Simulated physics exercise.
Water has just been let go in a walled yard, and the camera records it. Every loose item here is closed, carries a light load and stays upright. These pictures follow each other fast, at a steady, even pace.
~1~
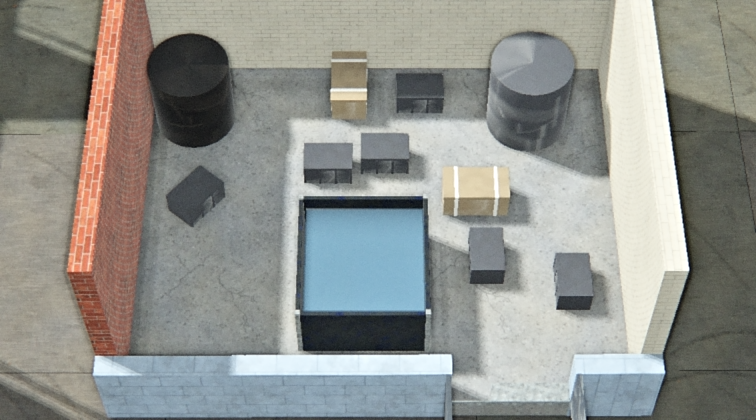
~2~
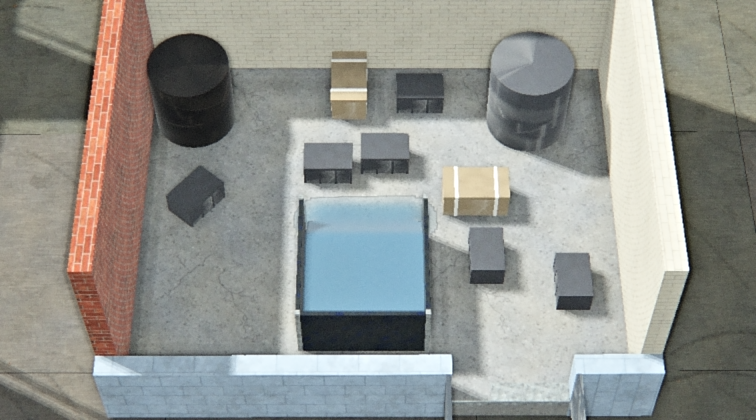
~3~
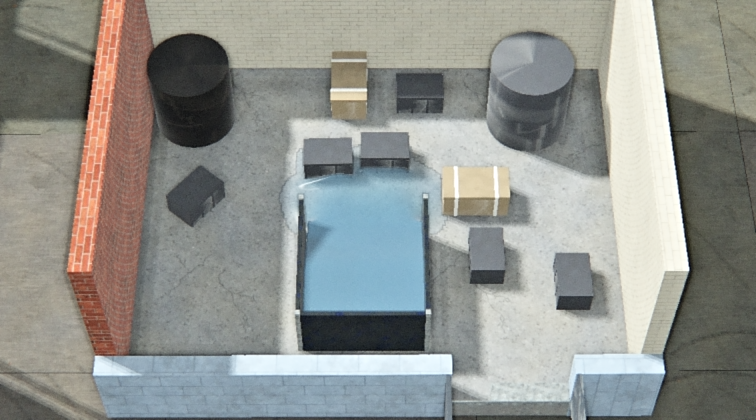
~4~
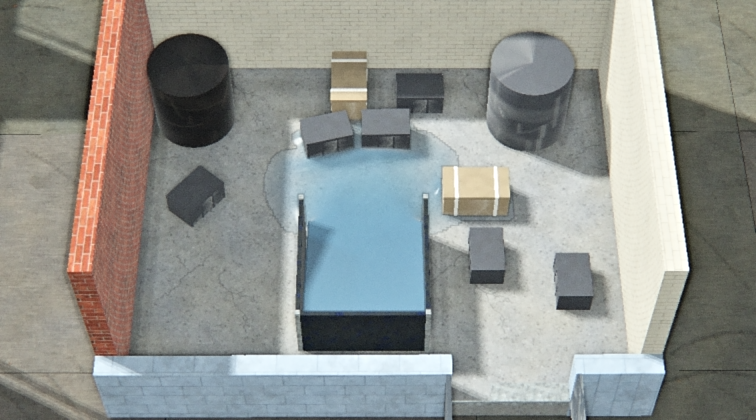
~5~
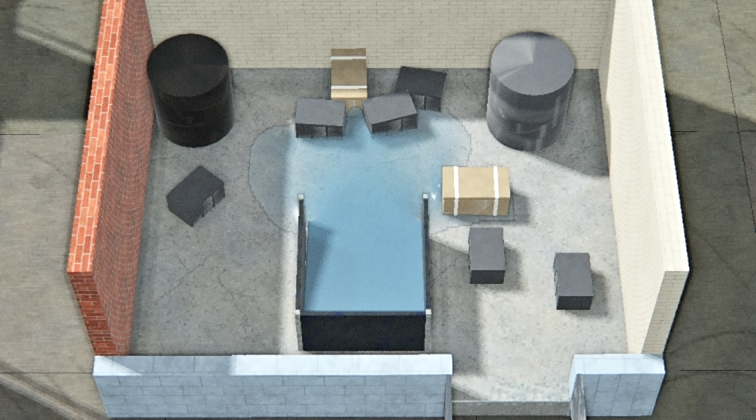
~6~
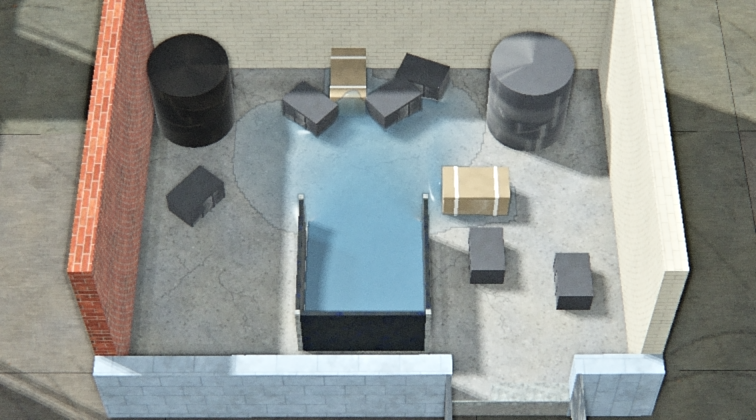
Water pours from the open back of a tank and pushes several grey crates backward.
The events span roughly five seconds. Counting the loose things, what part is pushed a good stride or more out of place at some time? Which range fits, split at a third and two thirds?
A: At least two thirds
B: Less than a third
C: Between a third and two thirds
At least two thirds (A).
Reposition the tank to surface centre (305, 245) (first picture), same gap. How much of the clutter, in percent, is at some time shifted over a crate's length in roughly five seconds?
By my reckoning, about 90 per cent.
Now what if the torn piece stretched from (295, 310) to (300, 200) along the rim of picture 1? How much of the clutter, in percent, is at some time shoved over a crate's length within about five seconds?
I'd put it around 60 percent.
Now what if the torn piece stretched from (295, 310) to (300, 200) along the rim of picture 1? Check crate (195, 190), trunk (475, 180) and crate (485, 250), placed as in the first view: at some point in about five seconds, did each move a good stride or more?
Results in order: Moved that far / stayed within it / stayed within it.
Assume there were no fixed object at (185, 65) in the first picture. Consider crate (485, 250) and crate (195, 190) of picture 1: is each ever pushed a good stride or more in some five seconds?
Stays put, shoved clear.
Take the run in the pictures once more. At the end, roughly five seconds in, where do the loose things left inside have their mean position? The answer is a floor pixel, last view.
The average sits close to (408, 210).
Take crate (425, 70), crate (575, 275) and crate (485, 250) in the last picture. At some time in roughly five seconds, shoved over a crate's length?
The first is driven that far, the second driven that far, and the third not so far.
A moment on, 2 of 8 are well off their spots; 3 afloat.
Next, 3 of 8 are well off their spots; 4 afloat.
Later, 3 of 8 are well off their spots; 4 afloat.
In the end, 6 of 8 are well off their spots, and 6 have been at some point; 5 afloat.
